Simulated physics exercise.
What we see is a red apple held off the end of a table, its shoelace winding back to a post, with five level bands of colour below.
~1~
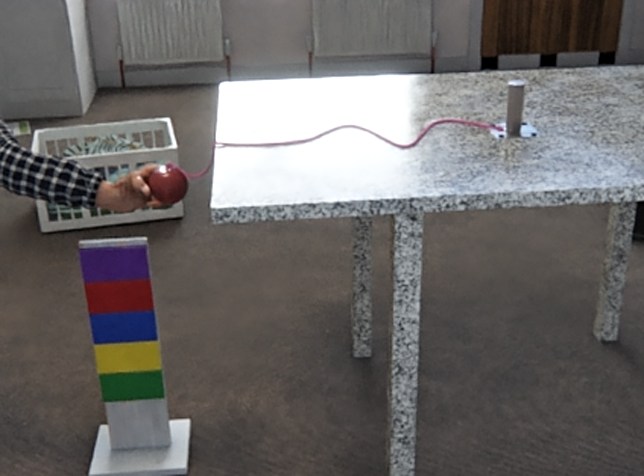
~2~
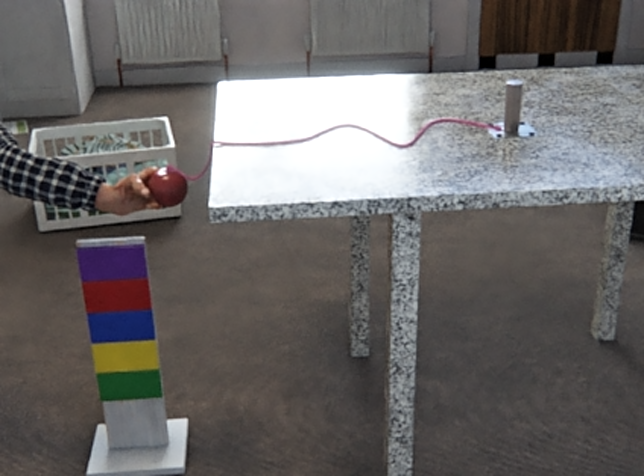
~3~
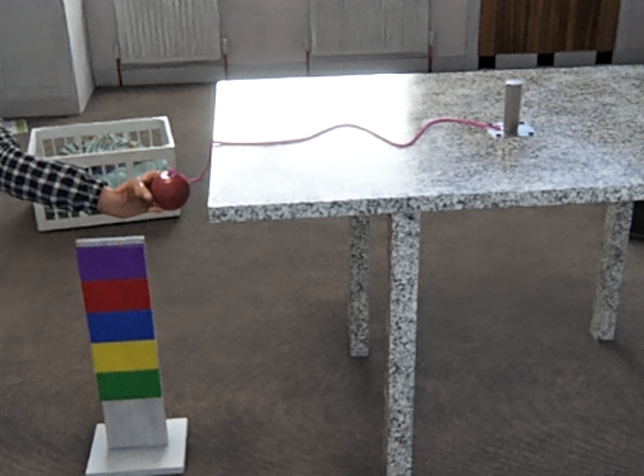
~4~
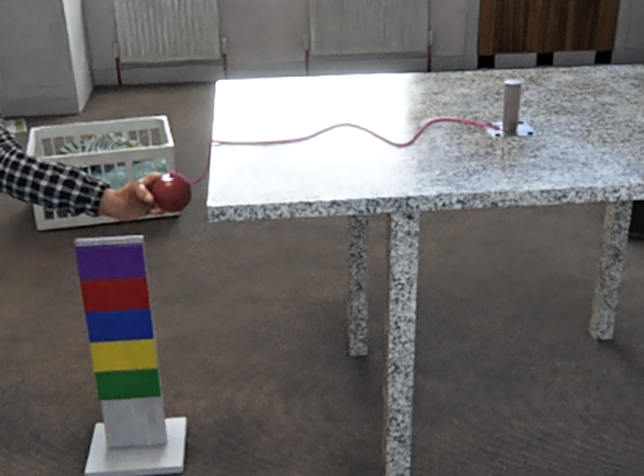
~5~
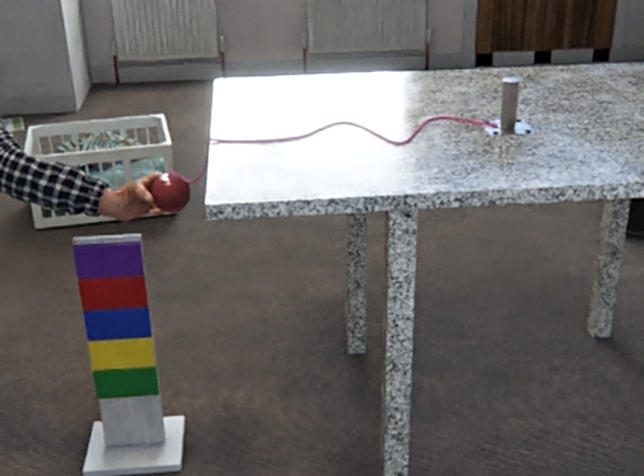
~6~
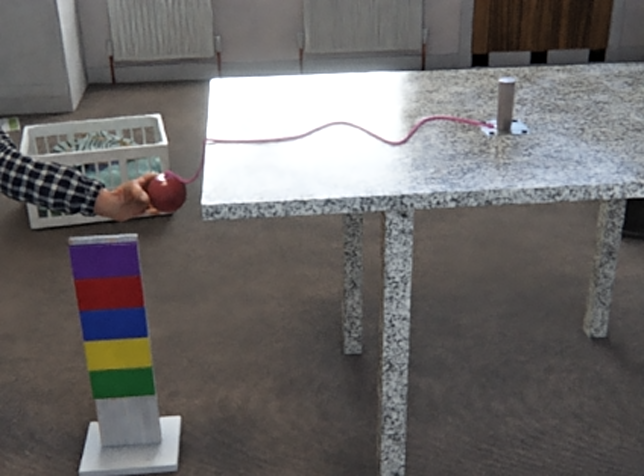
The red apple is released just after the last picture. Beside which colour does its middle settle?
Its centre hangs level with the blue band.
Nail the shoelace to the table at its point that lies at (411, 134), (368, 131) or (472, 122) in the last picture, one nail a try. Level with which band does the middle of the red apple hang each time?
One after the other, red; purple; blue.
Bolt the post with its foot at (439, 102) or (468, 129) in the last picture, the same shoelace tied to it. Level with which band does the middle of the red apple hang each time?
Try by try: Yellow; yellow.
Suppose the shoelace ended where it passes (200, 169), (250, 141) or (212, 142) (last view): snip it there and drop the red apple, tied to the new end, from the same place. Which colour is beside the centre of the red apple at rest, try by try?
One after the other, red; higher than all five; purple.
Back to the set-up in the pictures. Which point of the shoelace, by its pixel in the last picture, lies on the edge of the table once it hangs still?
It lies at about (309, 133).
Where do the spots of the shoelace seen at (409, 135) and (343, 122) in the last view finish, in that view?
The first at (365, 132), the second at (253, 136).
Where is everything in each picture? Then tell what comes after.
The first frame shows red apple (169, 185); purple (115, 265); red (119, 297); blue (124, 328); yellow (128, 358); green (132, 387).
The second frame shows red apple (168, 188); shoelace through (464, 122) (417, 138) (371, 132) (312, 137) (234, 144).
The third frame shows red apple (170, 191).
The fourth frame shows red apple (172, 193); shoelace through (462, 121) (415, 137) (369, 131) (311, 136) (232, 143).
The fifth frame shows red apple (171, 193).
The sixth frame shows red apple (167, 193); shoelace through (456, 119) (410, 136) (364, 129) (305, 135) (227, 141).
Soon after, apple near (251, 318); level with blue.
After that, apple near (199, 318); level with blue.
In the end, apple near (215, 319); level with blue. Its middle rests at the blue band.
